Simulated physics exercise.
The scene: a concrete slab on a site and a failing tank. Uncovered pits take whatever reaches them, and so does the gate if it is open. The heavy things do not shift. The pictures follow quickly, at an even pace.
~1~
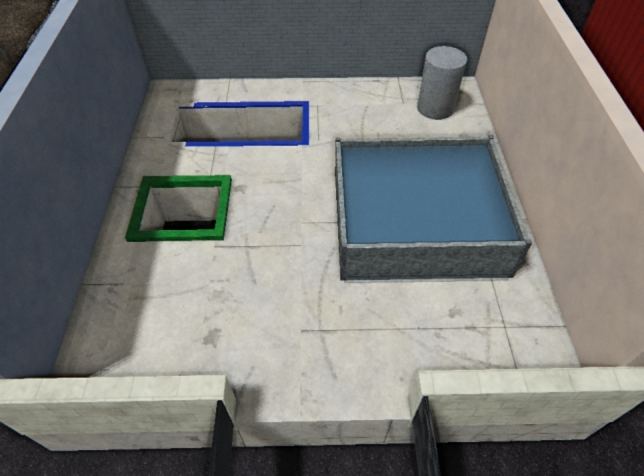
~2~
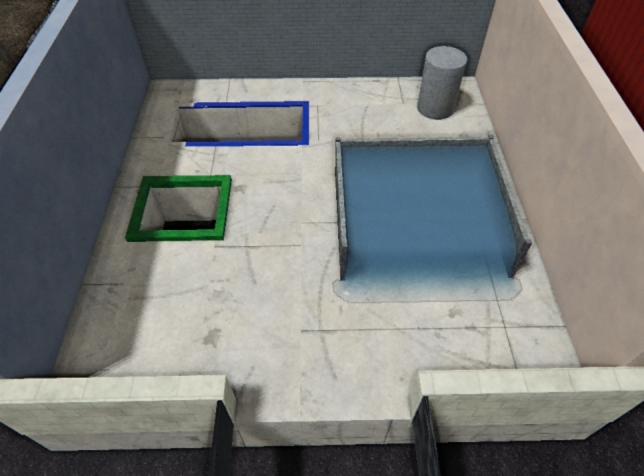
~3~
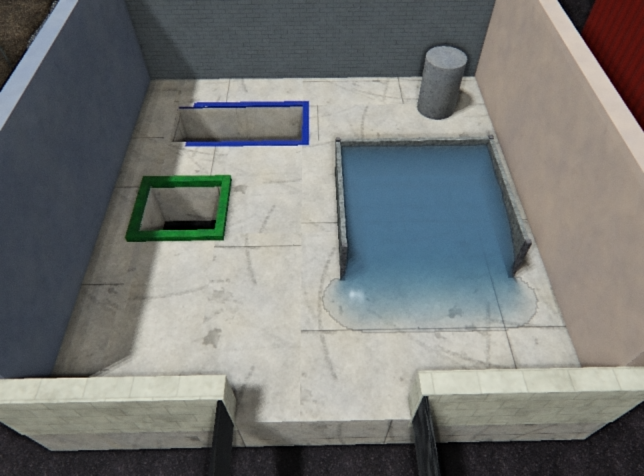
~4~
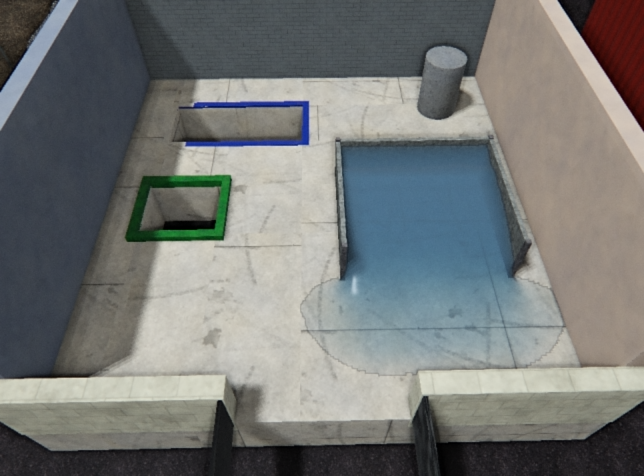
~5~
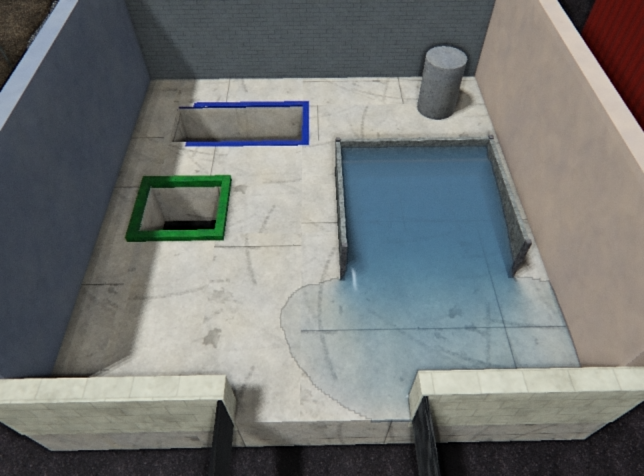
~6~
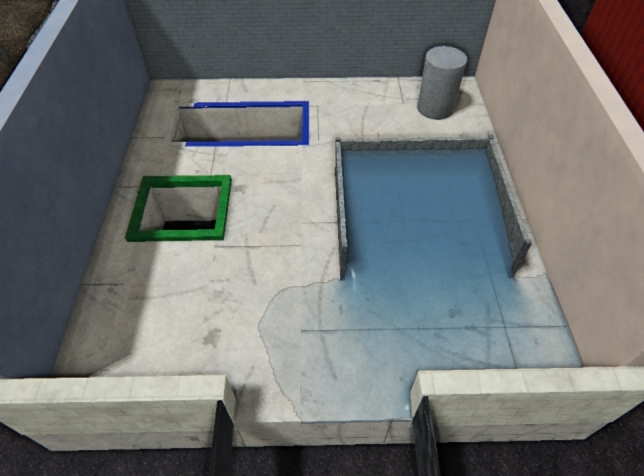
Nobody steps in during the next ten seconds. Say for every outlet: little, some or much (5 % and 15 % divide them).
One by one: The gate takes over 15 %; the blue pit takes from 5 to 15 %; the green pit takes under 5 %.
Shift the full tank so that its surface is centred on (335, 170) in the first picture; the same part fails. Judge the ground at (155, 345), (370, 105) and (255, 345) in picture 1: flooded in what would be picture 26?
In that order: Covered, free of water, wet.
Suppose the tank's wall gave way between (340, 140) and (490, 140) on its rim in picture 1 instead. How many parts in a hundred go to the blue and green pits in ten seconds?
Per cent: Blue 45, green 0.
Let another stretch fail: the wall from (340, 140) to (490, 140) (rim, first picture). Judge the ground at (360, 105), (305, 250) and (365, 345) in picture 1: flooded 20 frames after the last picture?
As listed: Wet, free of water, clear.
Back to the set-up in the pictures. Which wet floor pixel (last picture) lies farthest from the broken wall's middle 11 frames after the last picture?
Close to (125, 402).
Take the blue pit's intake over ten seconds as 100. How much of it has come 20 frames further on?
Near 0 in a hundred.
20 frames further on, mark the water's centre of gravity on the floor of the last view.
I would point to (418, 279).
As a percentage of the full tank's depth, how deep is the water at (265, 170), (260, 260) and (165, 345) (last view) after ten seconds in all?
Roughly 2, 4 and 6 per cent, in turn.
A moment on, water covers 20 % of the floor; the gate 7 %, the blue pit 0 %, the green pit 0 %.
Next, water covers 25 % of the floor; the gate 16 %, the blue pit 0 %, the green pit 0 %.
Then, water covers 40 % of the floor; the gate 27 %, the blue pit 0 %, the green pit 0 %.
Later, water covers 70 % of the floor; the gate 34 %, the blue pit 1 %, the green pit 0 %.
In the end, water covers 90 % of the floor; the gate 40 %, the blue pit 7 %, the green pit 0 %.
